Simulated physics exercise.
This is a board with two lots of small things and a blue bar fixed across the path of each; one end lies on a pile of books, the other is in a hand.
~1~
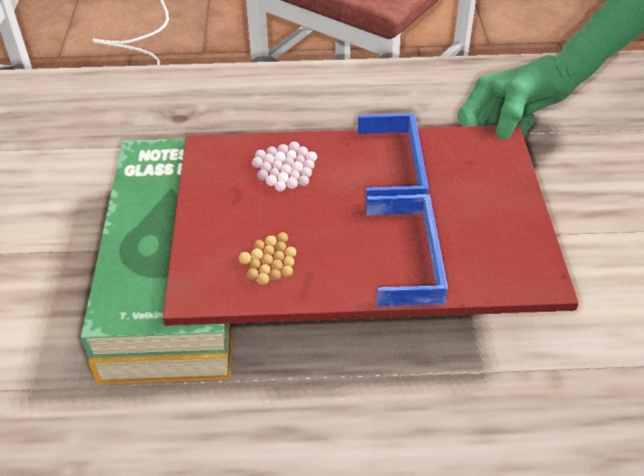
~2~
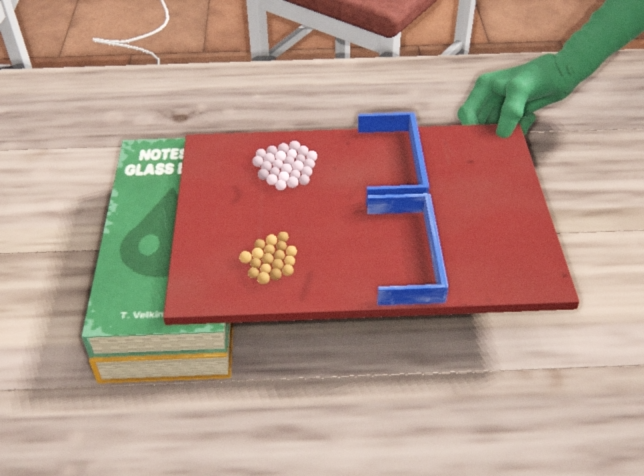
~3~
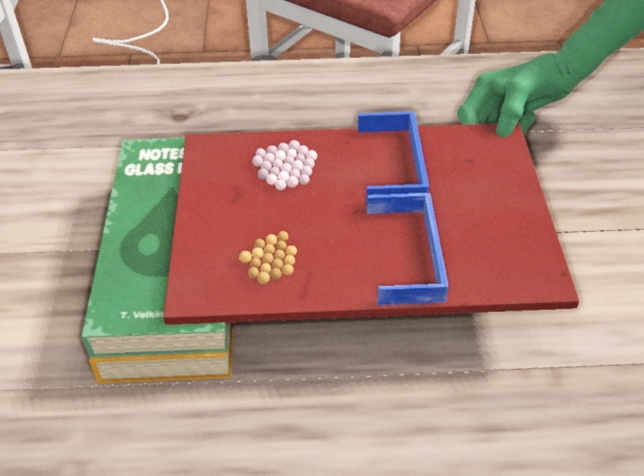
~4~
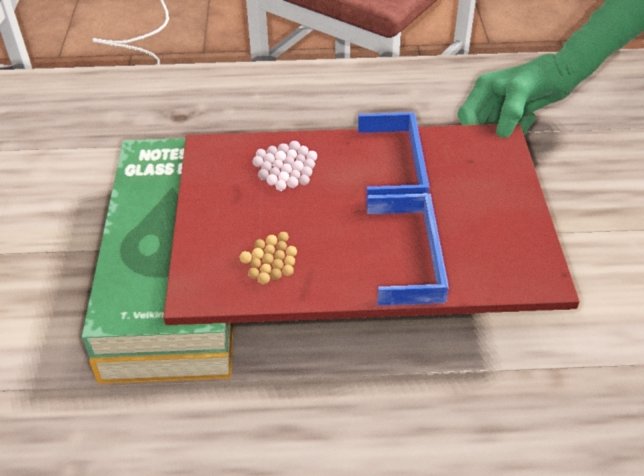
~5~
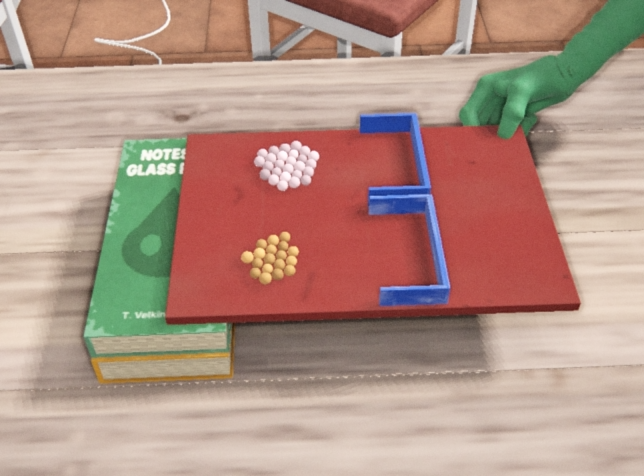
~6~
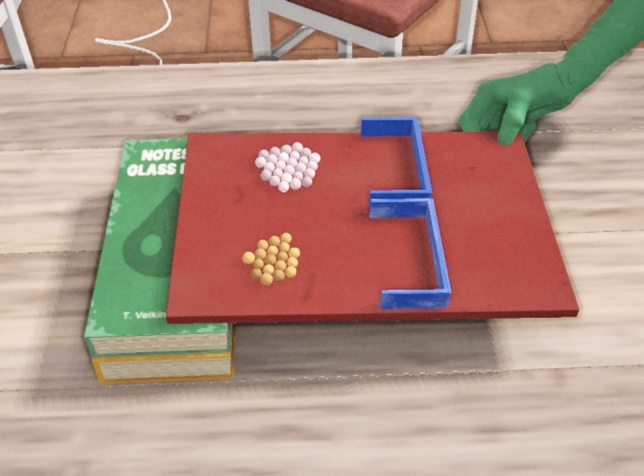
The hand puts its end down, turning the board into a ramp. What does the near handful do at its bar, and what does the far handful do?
So, the near handful gets no further than its bar, and the far handful? It gets no further than its bar.
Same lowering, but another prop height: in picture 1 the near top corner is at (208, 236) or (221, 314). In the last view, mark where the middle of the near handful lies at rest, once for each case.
Near (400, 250) in the first try and near (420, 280) in the second.
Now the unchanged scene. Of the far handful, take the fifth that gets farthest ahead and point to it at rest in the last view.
My estimate is somewhere around (409, 190).
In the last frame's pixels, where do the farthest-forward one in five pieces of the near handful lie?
Centre of the leading fifth at rest: Around (421, 266).
Then, 0.26 s past the last view, board sloping at 9°; near handful where it was; far handful where it was.
Then, 0.53 s past the last view, board resting at 13°; near handful on its way down; far handful on its way down.
Then, 0.85 s past the last view, board resting at 13°; near handful has reached its bar; far handful has reached its bar.
Finally, board resting at 13°; near handful gathered behind its bar; far handful gathered behind its bar.
